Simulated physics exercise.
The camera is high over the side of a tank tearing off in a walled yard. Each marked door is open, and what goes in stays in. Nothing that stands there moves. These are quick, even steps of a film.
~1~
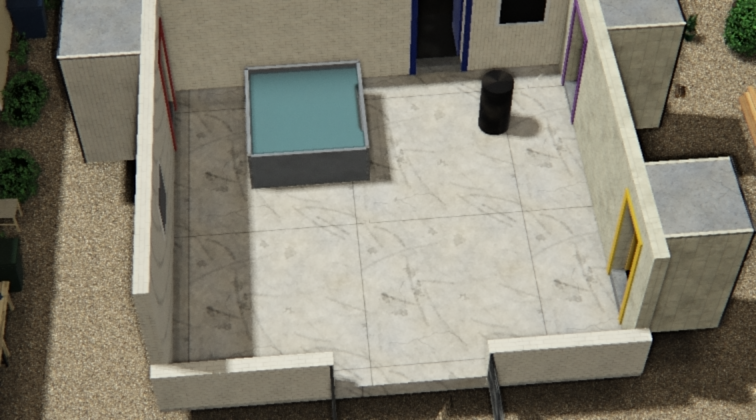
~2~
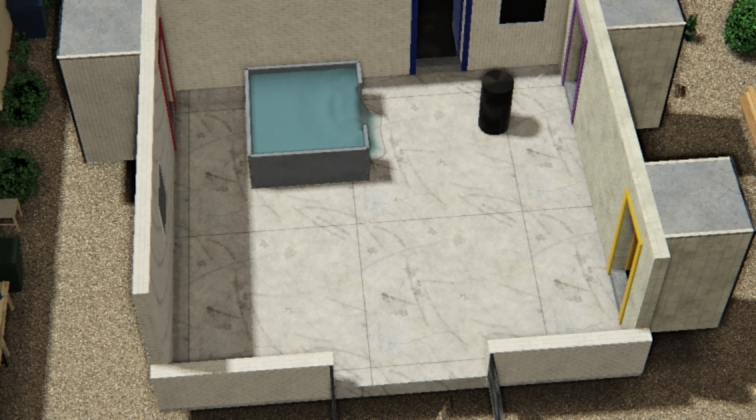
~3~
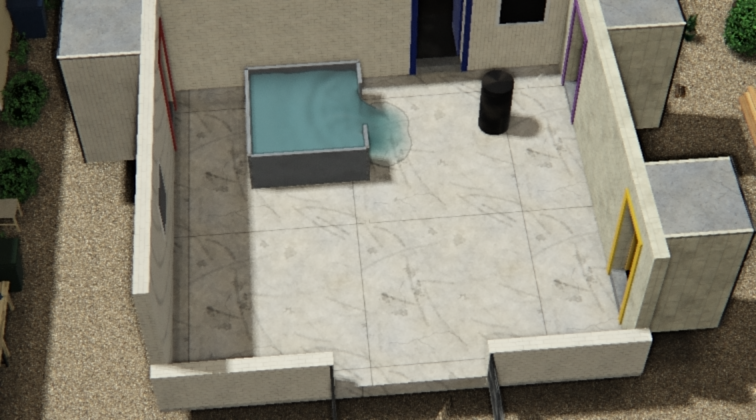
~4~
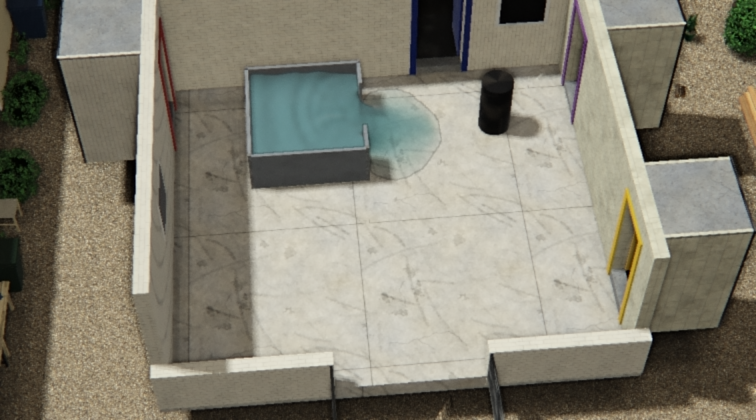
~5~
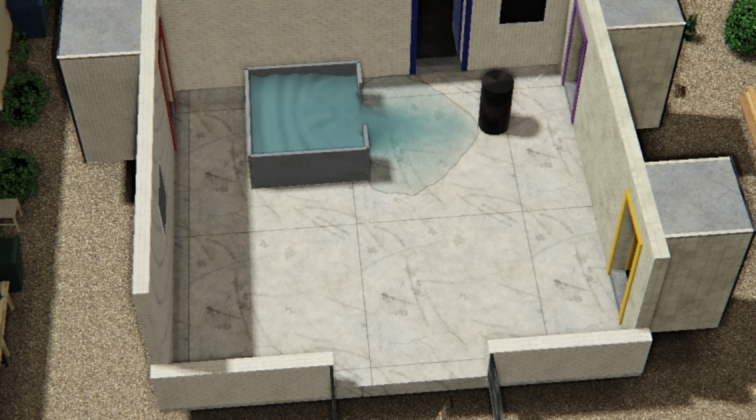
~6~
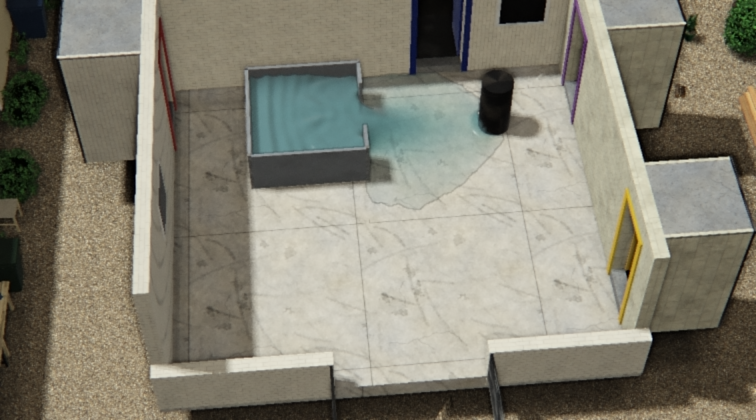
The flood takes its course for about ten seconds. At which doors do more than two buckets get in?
One by one: The yellow door stays under that; the purple door takes more than that; the red door stays under that; the blue door stays under that.
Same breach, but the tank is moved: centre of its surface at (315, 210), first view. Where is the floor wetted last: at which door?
That is the red one.
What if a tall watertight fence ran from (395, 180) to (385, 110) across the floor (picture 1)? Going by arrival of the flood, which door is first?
I say the one in blue.
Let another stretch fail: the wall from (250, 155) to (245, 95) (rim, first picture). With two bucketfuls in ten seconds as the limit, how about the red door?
In short: The red door takes more.
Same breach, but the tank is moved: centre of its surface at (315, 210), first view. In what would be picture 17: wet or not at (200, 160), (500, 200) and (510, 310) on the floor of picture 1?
In turn: Clear, covered, wet.
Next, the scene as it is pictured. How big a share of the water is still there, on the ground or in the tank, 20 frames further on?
Close to 98 %.
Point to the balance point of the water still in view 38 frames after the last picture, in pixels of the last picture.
Near (438, 189).
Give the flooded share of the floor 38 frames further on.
Near 65 in a hundred.
A moment on, water covers 25 % of the floor; the yellow door not reached, the purple door wet at the sill, nothing in, the red door not reached, the blue door wet at the sill, nothing in.
Next, water covers 35 % of the floor; the yellow door wet at the sill, nothing in, the purple door under two buckets in, the red door not reached, the blue door under two buckets in.
Then, water covers 40 % of the floor; the yellow door wet at the sill, nothing in, the purple door over two buckets in, the red door not reached, the blue door under two buckets in.
Later, water covers 65 % of the floor; the yellow door wet at the sill, nothing in, the purple door far over two buckets in, the red door not reached, the blue door under two buckets in.
In the end, water covers 90 % of the floor; the yellow door wet at the sill, nothing in, the purple door far over two buckets in, the red door wet at the sill, nothing in, the blue door under two buckets in.
